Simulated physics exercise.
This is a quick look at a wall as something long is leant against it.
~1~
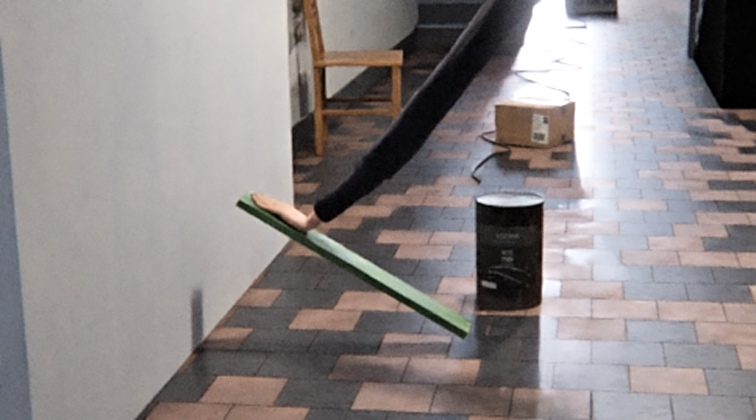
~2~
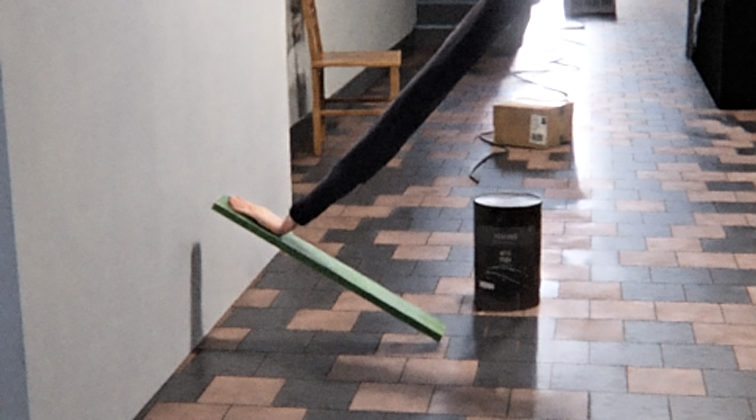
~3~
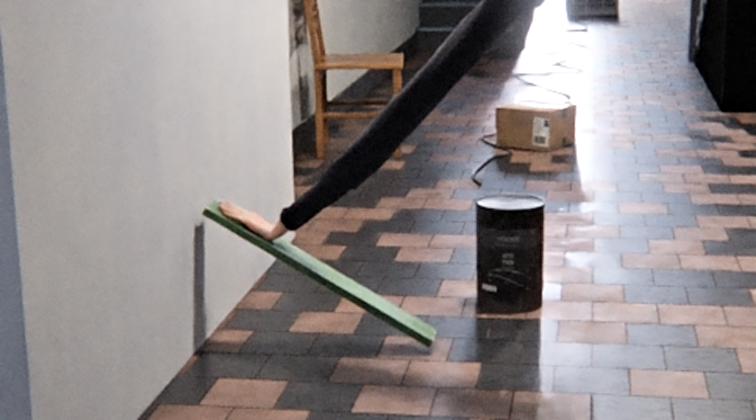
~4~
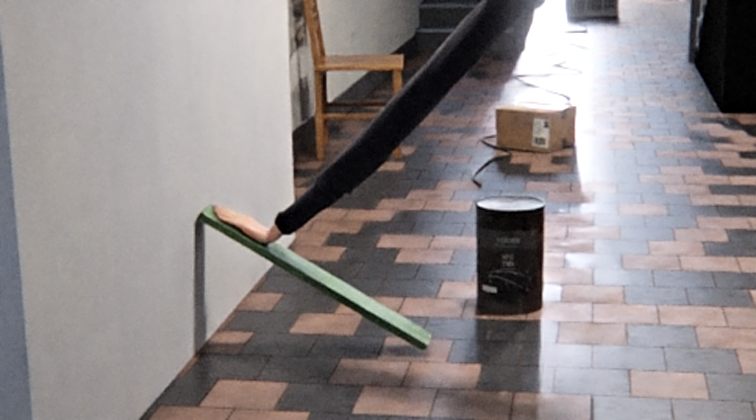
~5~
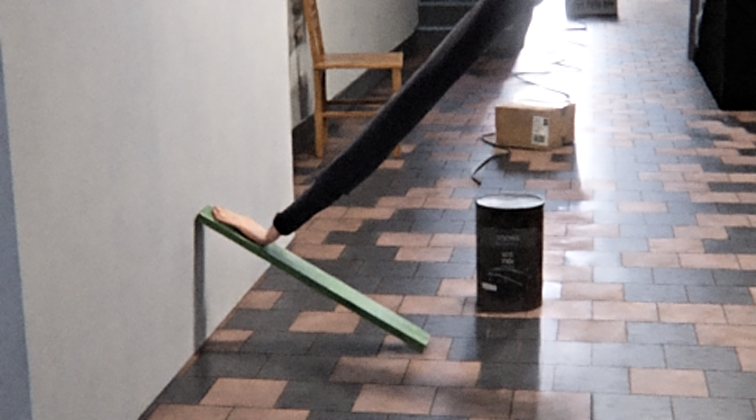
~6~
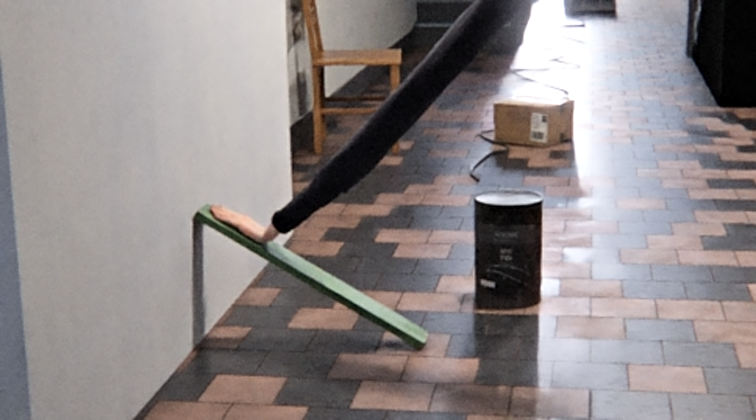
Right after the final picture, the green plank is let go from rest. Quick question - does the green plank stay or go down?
It goes down.
Then, 0.30 s on from there, green plank 11° lower than it was left near (322, 297).
Then, 0.40 s on from there, green plank 27° lower than it was left near (330, 331).
In the end, moved from the start, green plank; black pail unmoved. At the end, from the last picture's camera, green plank near (332, 337). The plank gives way.
